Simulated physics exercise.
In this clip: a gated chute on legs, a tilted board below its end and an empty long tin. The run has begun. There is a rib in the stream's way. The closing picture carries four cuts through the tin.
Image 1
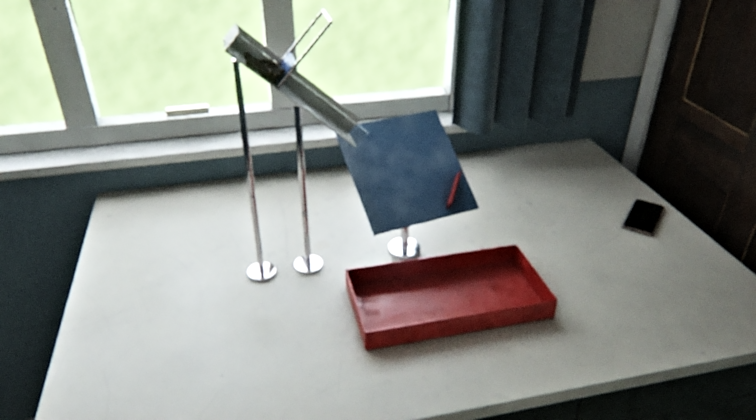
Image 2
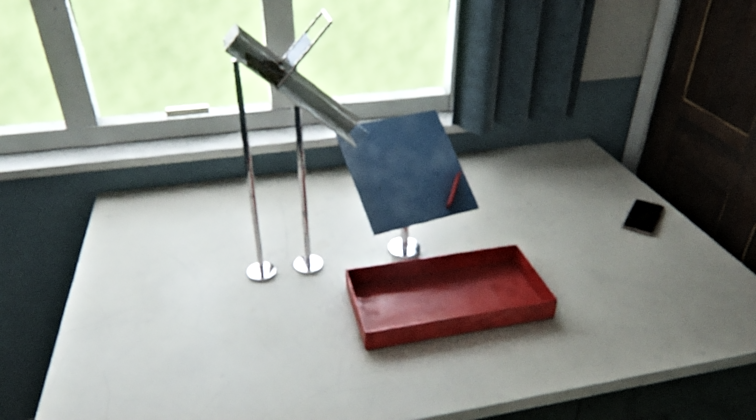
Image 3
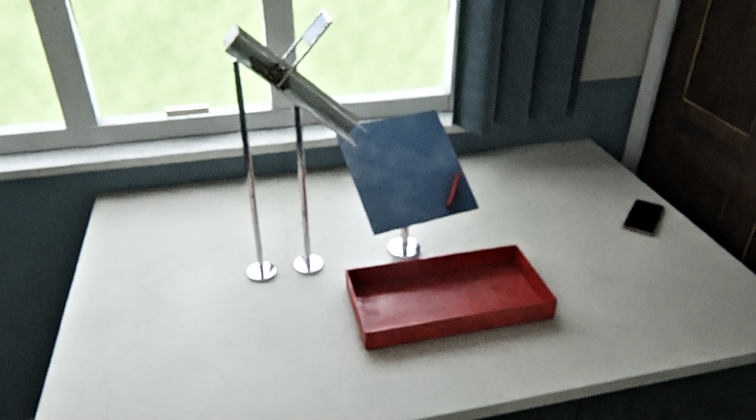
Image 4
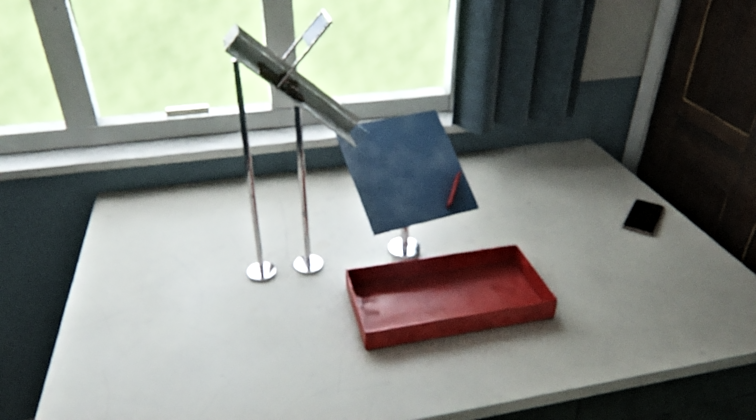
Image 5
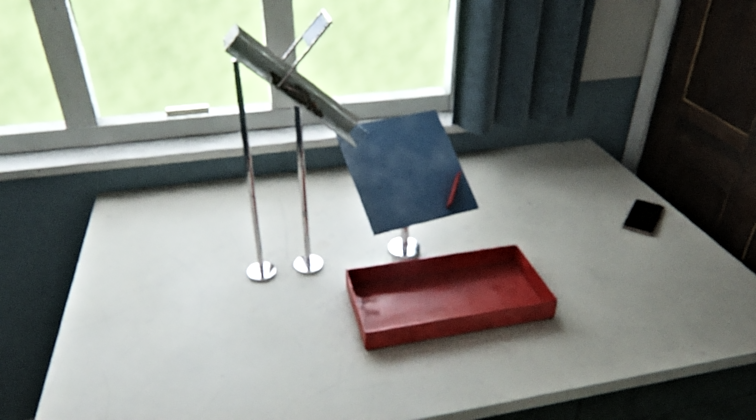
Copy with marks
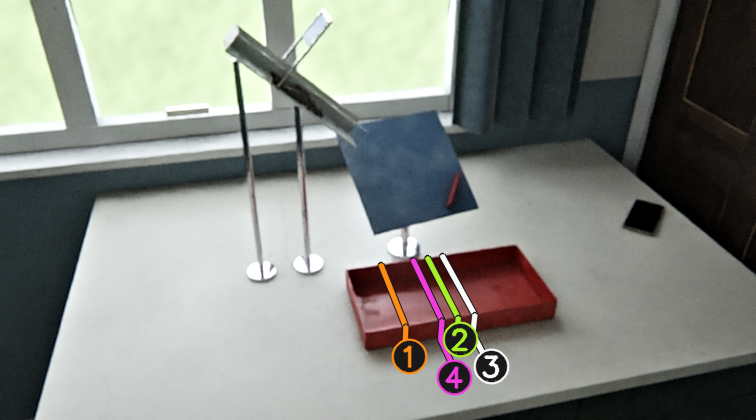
The clip opens on a shiny chute on thin legs, with a dark load near its upper end, above a tilted blue board with a small red rib and an empty red tin. The load then slides a short way down the chute, its front spreading toward the right, while everything else stays still.
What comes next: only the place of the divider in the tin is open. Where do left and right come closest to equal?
3 is best.
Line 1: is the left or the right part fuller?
More lands on the right.
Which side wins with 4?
The right side.
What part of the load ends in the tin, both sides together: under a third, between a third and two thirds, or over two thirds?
It is over two thirds.
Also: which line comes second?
2.
On the marked copy, line 1 crosses the front rim at (405, 325); line 2 crosses the front rim at (457, 317); line 3 crosses the front rim at (474, 314); line 4 crosses the front rim at (441, 319).
If 1 is chosen, of what is caught, not one piece on the left of the divider, every piece on the right.
If 2 is chosen, of what is caught, about a tenth on the left of the divider, the larger part on the right.
If 3 is chosen, of what is caught, roughly half on the left of the divider, roughly half on the right.
If 4 is chosen, of what is caught, not one piece on the left of the divider, every piece on the right.
